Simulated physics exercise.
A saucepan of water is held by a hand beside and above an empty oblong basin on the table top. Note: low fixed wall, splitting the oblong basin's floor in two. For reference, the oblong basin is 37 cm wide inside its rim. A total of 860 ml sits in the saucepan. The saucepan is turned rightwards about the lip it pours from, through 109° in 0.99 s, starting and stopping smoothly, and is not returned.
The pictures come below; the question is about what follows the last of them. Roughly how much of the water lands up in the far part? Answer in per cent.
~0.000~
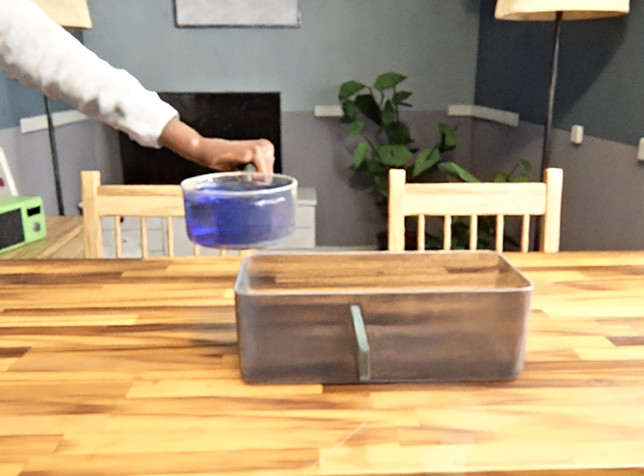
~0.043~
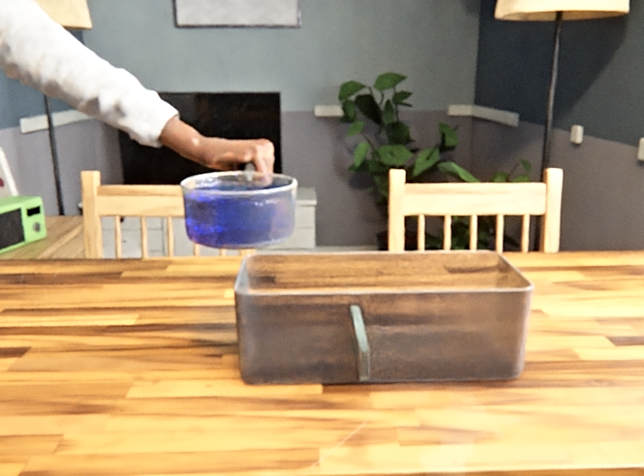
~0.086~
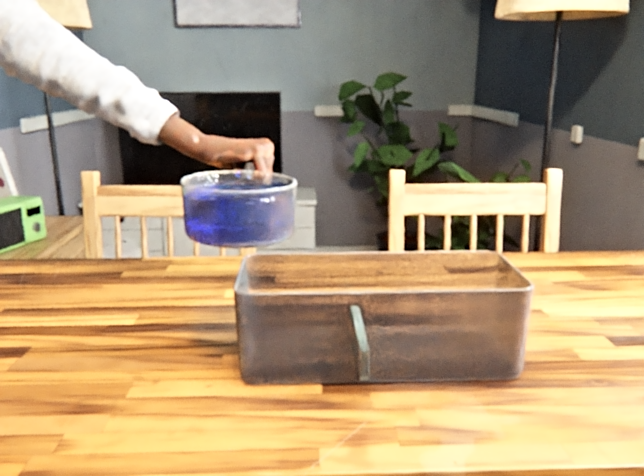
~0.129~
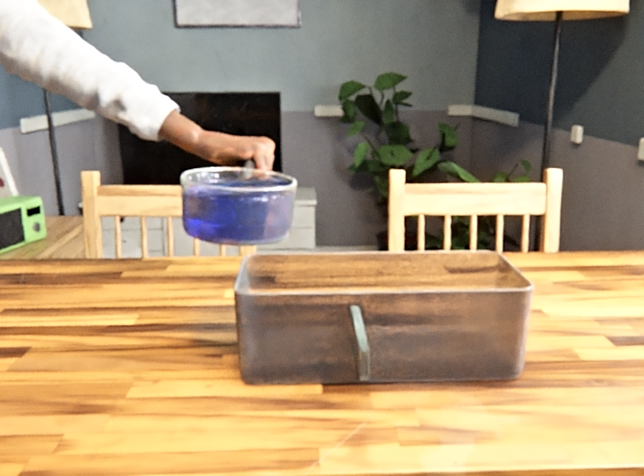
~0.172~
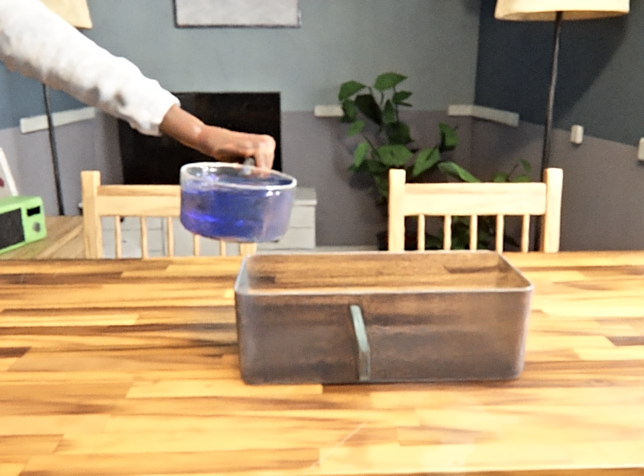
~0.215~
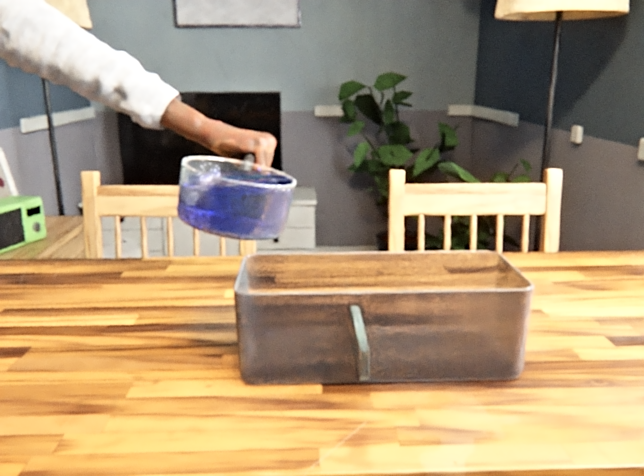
Around 86 %.
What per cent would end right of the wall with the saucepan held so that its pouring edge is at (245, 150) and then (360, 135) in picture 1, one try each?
Some 40 and 95 per cent, in that order.
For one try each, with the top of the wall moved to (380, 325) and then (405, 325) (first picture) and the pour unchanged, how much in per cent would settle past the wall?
Respectively 65 and 20 %.
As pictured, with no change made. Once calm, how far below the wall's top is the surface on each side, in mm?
Measured: Left around 36 mm, right around 16 mm.
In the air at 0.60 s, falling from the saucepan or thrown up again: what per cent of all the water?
Share: Roughly 38 per cent.
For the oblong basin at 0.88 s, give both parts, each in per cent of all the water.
Lab note: Left near 8, right near 72.
Then, 0.60 s in, the tilt is 72° and 54 per cent is still to pour, 6 is left of the wall and 3 right of it.
Then, 0.88 s in, the tilt is 106° and 6 per cent is still to pour, 8 is left of the wall and 72 right of it.
Then, 1.17 s in, the tilt is 109° and 0 per cent is still to pour, 13 is left of the wall and 86 right of it.
Then, 1.49 s in, the tilt is 109° and 0 per cent is still to pour, 13 is left of the wall and 86 right of it.
Finally, 13 per cent lies left of the wall, 86 right of it and 1 outside.
